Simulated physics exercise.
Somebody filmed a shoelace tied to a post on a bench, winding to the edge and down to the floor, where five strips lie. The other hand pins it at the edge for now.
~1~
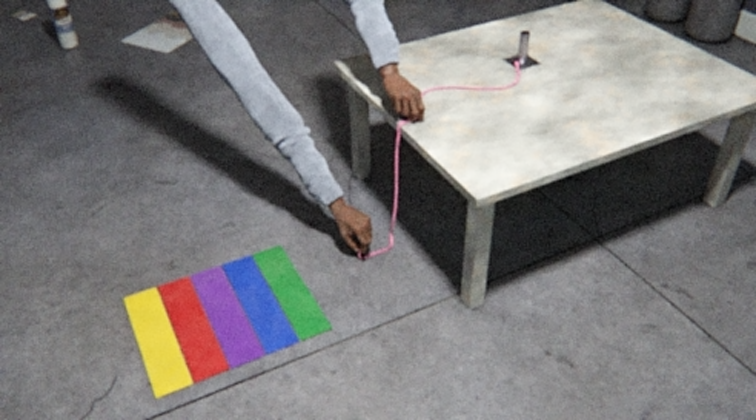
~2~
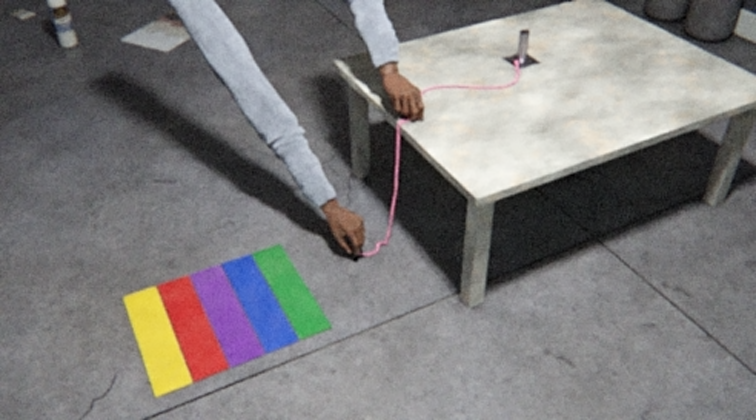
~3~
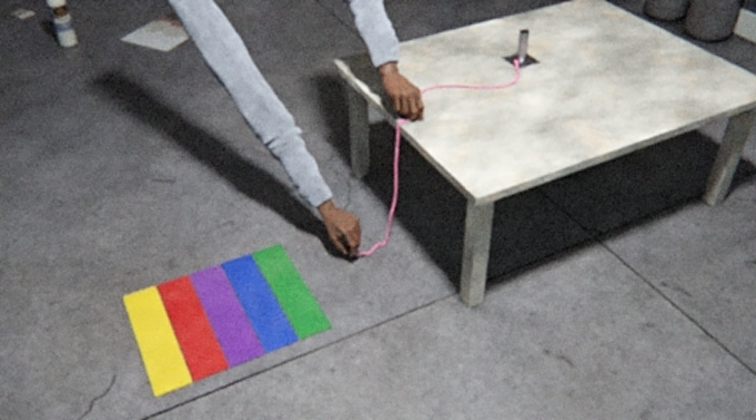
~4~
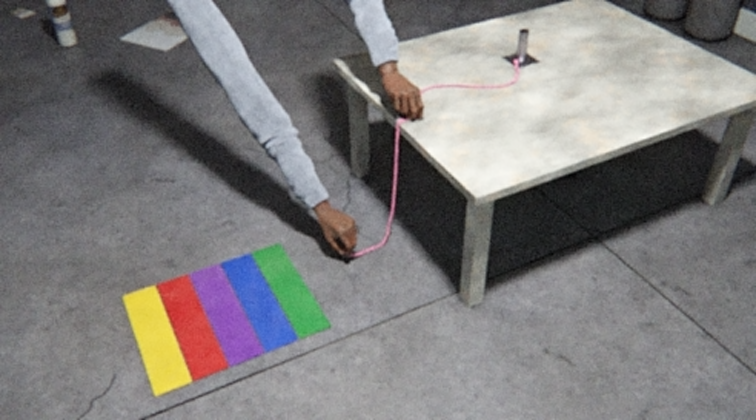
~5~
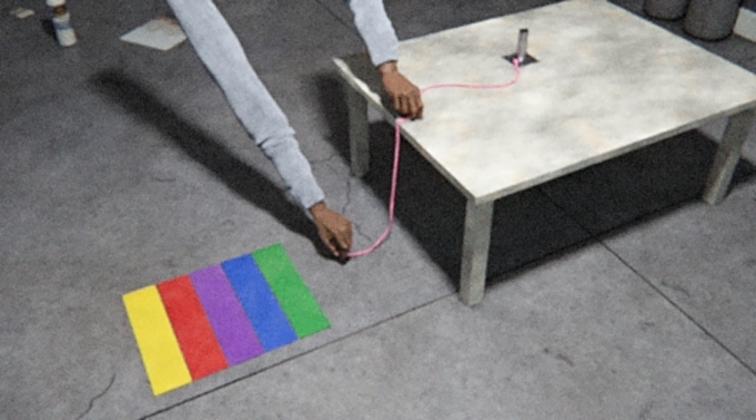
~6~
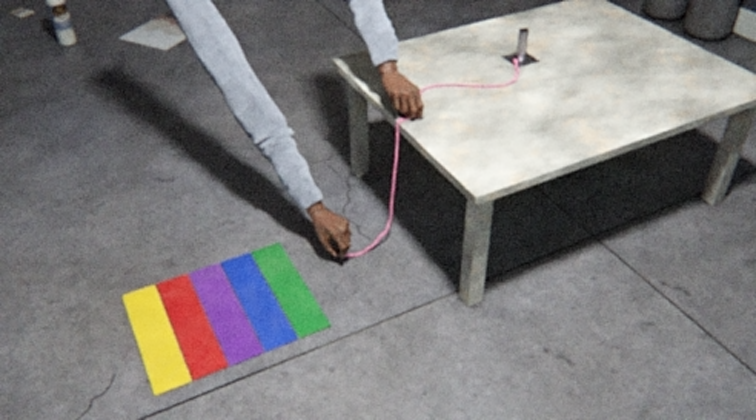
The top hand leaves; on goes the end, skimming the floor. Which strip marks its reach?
The end stops over the purple strip.
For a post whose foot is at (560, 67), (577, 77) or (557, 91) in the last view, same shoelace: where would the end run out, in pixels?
Near (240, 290), (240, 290) and (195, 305).
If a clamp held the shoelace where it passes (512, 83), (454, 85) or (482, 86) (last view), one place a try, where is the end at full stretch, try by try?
About (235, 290), (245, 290) and (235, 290).
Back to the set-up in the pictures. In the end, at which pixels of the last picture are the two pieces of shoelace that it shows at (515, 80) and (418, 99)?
They go to (484, 73) and to (392, 109).
Early on, end near (274, 278); over green.
Midway, end near (235, 291); over purple.
At the end of the slack, end near (213, 299); over purple. It gets as far as the purple strip.
